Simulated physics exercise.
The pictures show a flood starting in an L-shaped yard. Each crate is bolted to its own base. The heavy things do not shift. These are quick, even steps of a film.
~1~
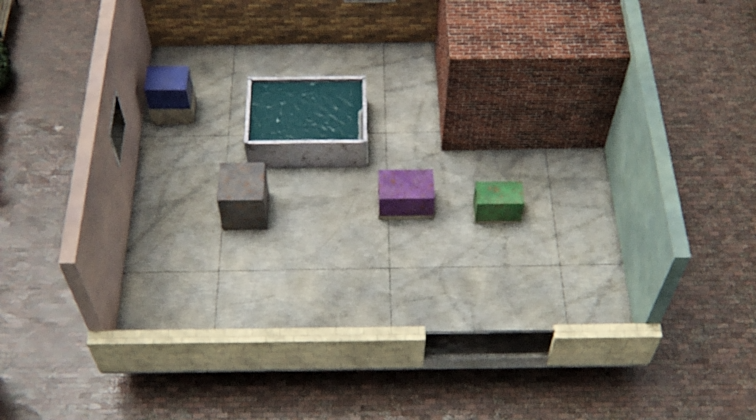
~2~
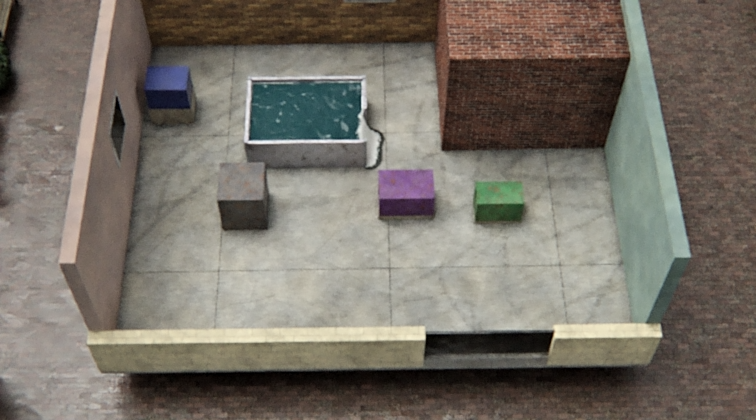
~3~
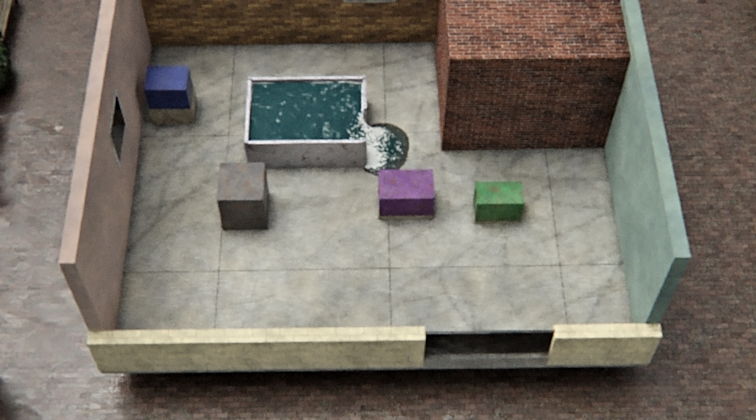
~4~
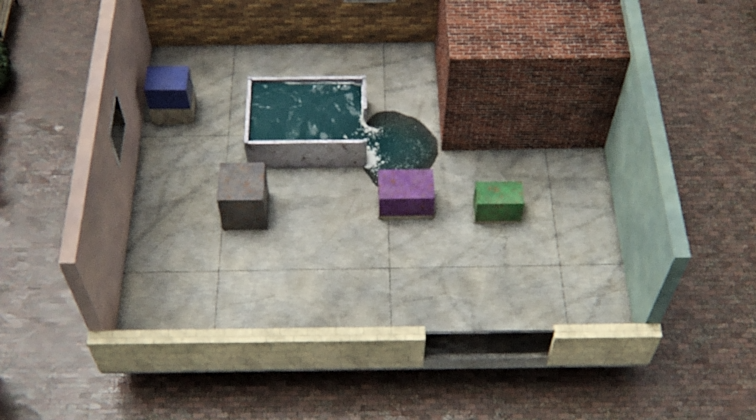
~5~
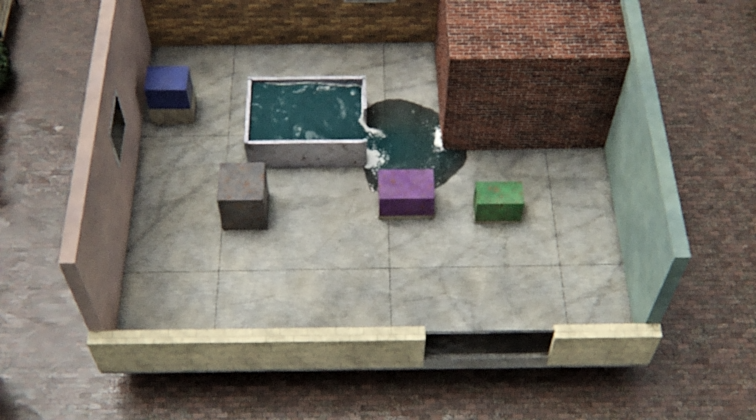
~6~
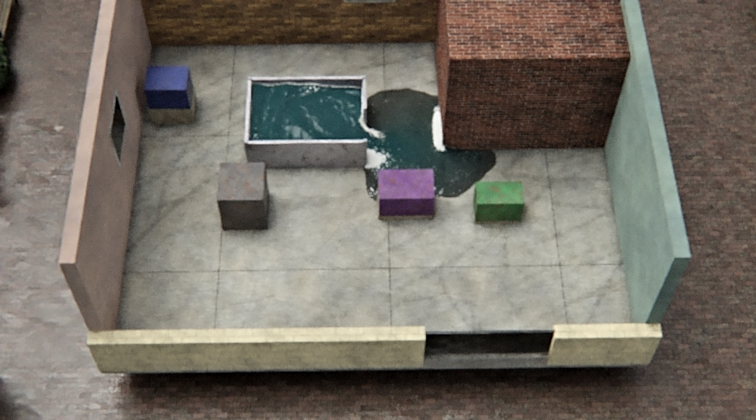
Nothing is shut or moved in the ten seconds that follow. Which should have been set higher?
The green crate is soaked; the blue crate keeps dry; the purple crate is soaked.
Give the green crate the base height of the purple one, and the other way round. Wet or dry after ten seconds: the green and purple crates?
One by one: Green is wetted, purple is soaked.
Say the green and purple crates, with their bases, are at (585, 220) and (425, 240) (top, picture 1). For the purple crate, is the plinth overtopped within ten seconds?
Purple is spared.
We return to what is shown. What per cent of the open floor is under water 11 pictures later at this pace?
Some 20 per cent.
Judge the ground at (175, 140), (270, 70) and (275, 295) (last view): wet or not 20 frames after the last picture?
One after the other: Free of water, awash, dry.
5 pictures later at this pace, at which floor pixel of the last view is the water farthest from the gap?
Roughly at (592, 177).
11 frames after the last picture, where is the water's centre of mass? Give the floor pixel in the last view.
At about (364, 140).
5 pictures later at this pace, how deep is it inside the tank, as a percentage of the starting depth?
Near 72 in a hundred.
A moment on, water covers 15 % of the floor; the green crate water round its plinth, the blue crate not reached, the purple crate water round its plinth.
Next, water covers 20 % of the floor; the green crate water round its plinth, the blue crate not reached, the purple crate water round its plinth.
Then, water covers 30 % of the floor; the green crate water round its plinth, the blue crate not reached, the purple crate water round its plinth.
Later, water covers 50 % of the floor; the green crate water round its plinth, the blue crate water round its plinth, the purple crate water round its plinth.
In the end, water covers 95 % of the floor; the green crate was topped, the blue crate stayed above the water, the purple crate was topped.
